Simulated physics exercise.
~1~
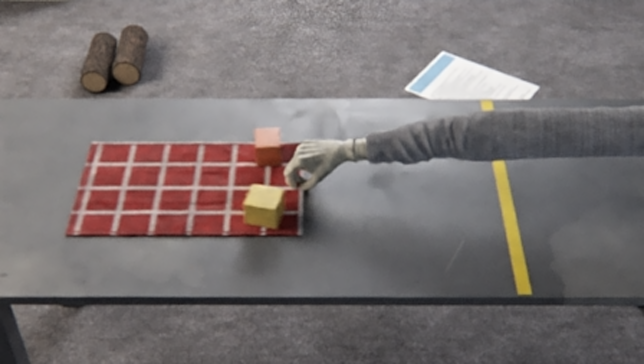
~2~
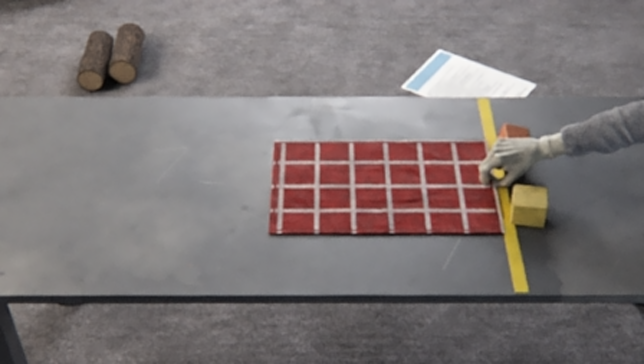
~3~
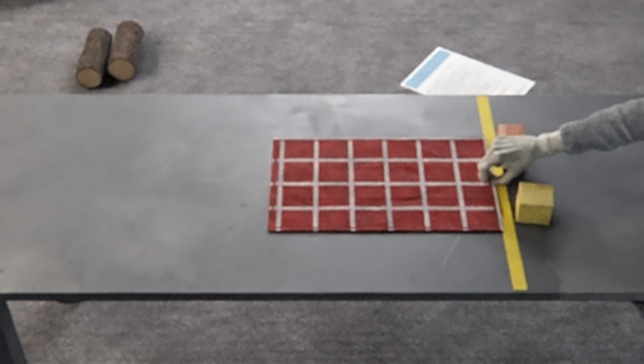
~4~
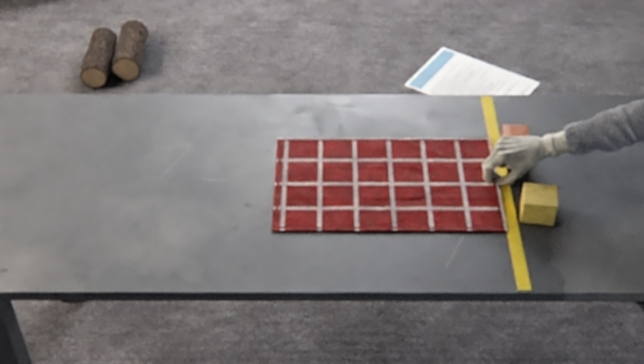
The clip opens on a gray table where a gloved hand grips the right edge of a red table runner with a pale grid, an orange block and a yellow block resting near that end. The arm pulls the cloth a long way to the right, carrying the blocks toward a yellow tape line. The hand stops as the hem reaches the tape, and both blocks go on past the edge of the cloth. The yellow block slides slightly farther right while the runner stays put. At the end, both blocks sit on the bare table beyond the hem, the orange one partly hidden behind the hand.
